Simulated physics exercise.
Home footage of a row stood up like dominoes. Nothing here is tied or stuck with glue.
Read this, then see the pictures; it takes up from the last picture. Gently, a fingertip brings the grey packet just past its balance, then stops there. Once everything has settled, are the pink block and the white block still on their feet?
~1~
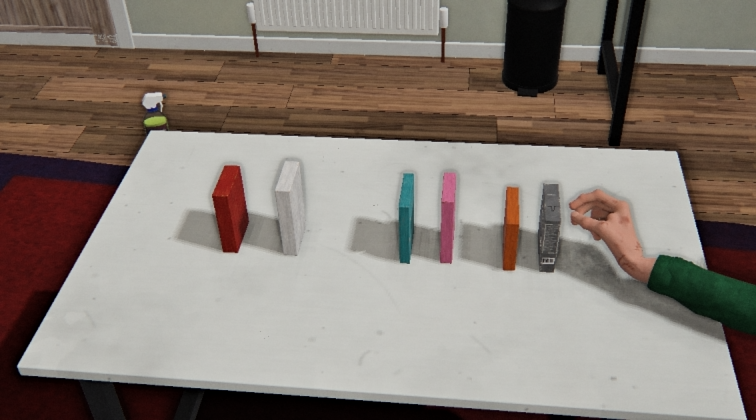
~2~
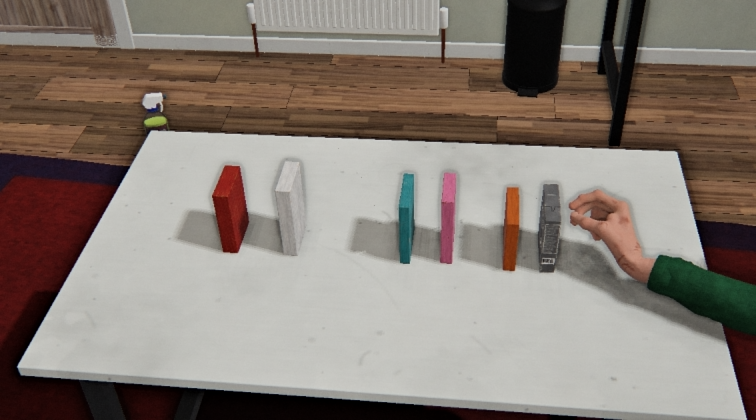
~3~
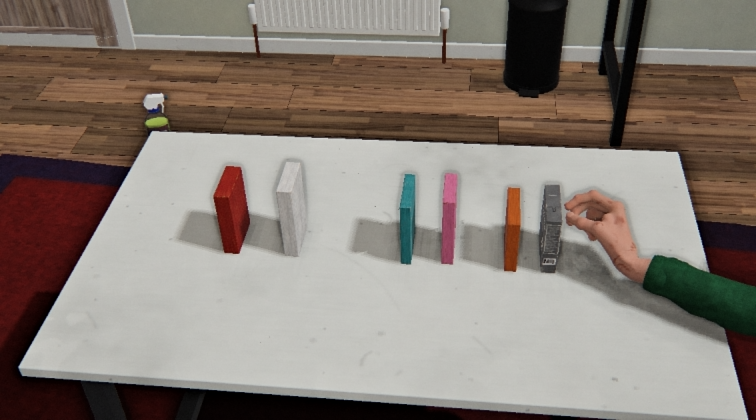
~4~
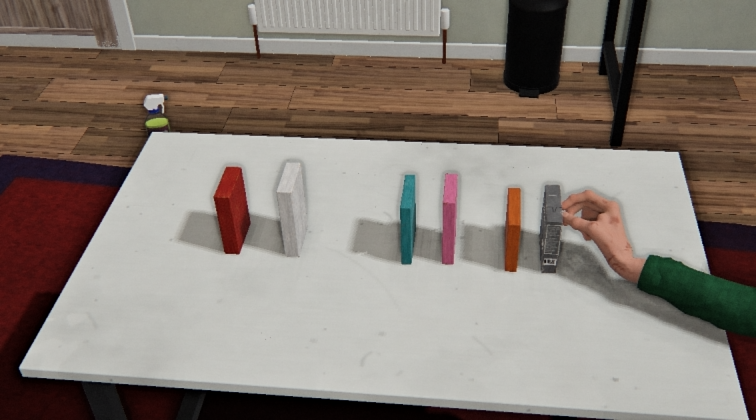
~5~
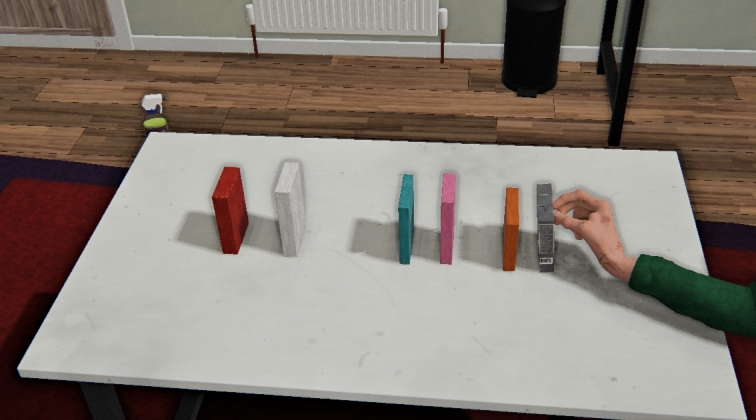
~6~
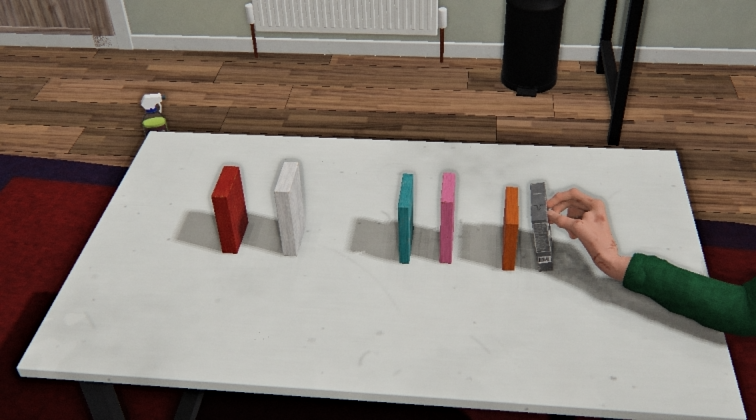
The pink block has gone down, the white block is still up.
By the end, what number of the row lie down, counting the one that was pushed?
The count is 4.
Then, 0.50 s past the last view, grey packet 67° over; pink block rocked 6° from its first pose near (439, 218); orange board rocked 69° from its first pose.
Then, 0.80 s past the last view, grey packet 68° over; pink block rocked 65° from its first pose near (398, 229); orange board on its side; turquoise block rocked 61° from its first pose.
Then, 1.10 s past the last view, grey packet 84° over; pink block on its side near (379, 232); turquoise block on its side; orange board on its side.
Finally, down or leaning hard on the table, orange board, pink block and turquoise block; white block still in place. Final places as the last picture's camera would see them, pink block near (378, 233), white block near (291, 209).
